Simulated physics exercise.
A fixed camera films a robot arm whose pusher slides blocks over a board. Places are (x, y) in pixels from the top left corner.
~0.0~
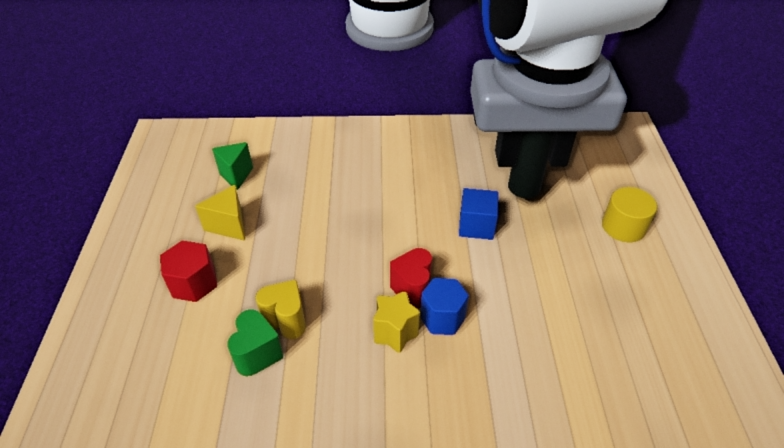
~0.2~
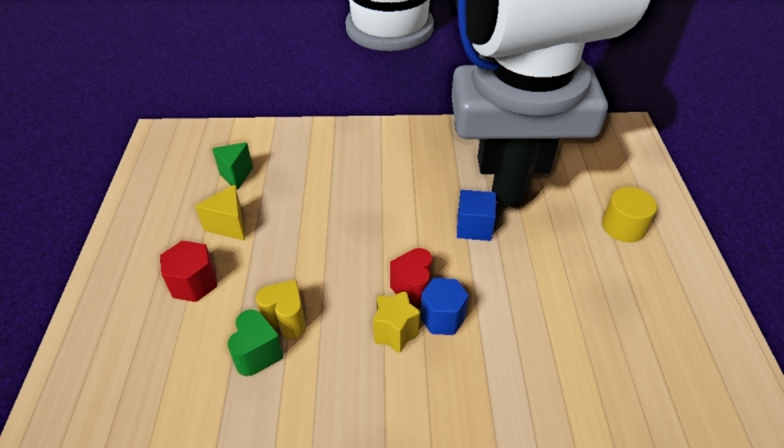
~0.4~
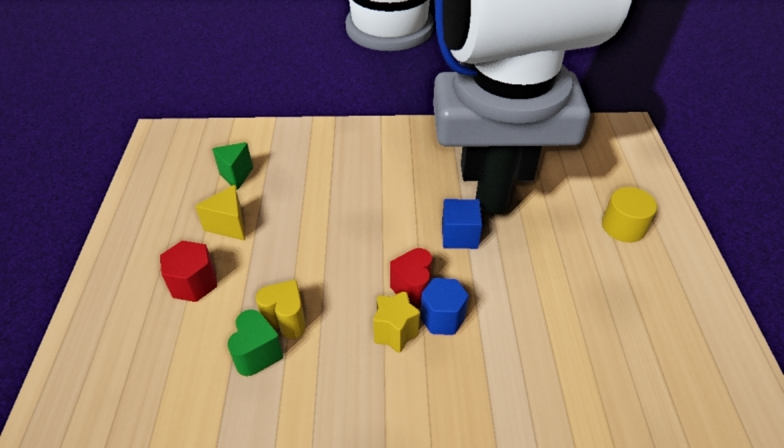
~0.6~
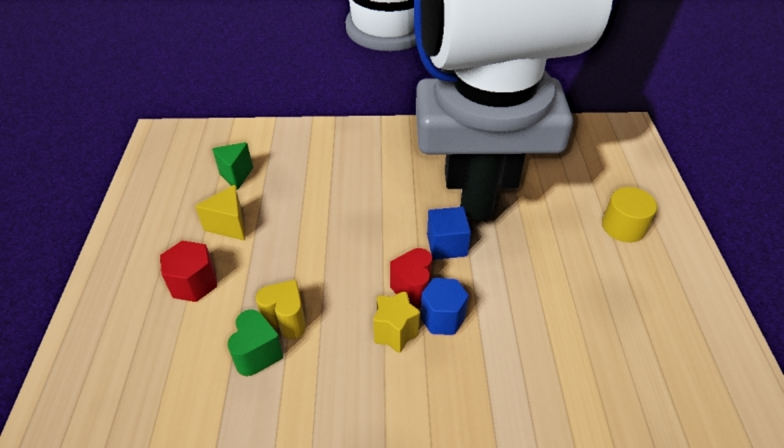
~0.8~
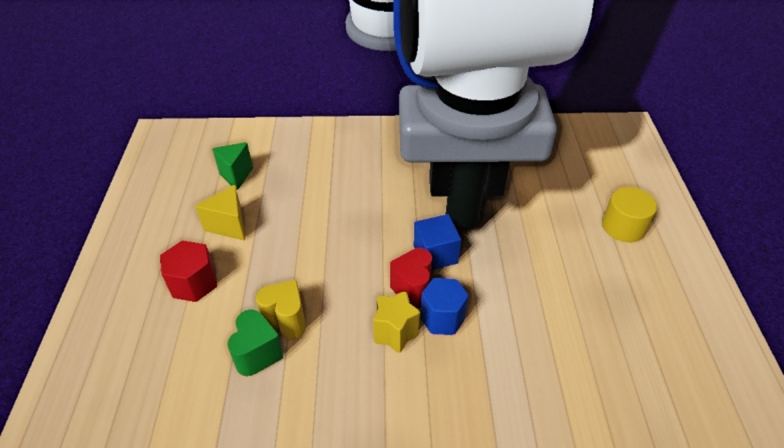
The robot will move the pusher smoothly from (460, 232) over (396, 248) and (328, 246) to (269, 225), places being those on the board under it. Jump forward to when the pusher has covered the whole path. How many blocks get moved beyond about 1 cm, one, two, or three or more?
Answer: 2.
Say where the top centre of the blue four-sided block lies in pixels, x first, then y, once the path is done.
Around (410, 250).
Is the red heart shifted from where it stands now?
Yes, that is what happens.
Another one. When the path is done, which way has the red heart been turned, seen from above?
From overhead, clockwise.
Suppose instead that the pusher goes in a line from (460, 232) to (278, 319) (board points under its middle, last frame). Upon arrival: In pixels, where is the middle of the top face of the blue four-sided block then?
That would be at about pixel (389, 277).
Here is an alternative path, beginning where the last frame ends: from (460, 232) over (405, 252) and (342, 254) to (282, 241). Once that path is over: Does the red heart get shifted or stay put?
My prediction: It moves.
What follows on the original path. One third of the way, pusher at (396, 232); yellow star at (391, 314); red heart at (412, 280), turned 20° clockwise; blue four-sided block at (410, 250), turned 85° anticlockwise.
Two thirds of the way, pusher at (325, 229); yellow star at (391, 314); red heart at (412, 280), turned 20° clockwise; blue four-sided block at (410, 250), turned 85° anticlockwise.
At the end, pusher at (266, 209); yellow triangle unmoved; yellow star at (391, 314); red heart at (412, 280), turned 20° clockwise; blue four-sided block at (410, 250), turned 85° anticlockwise.
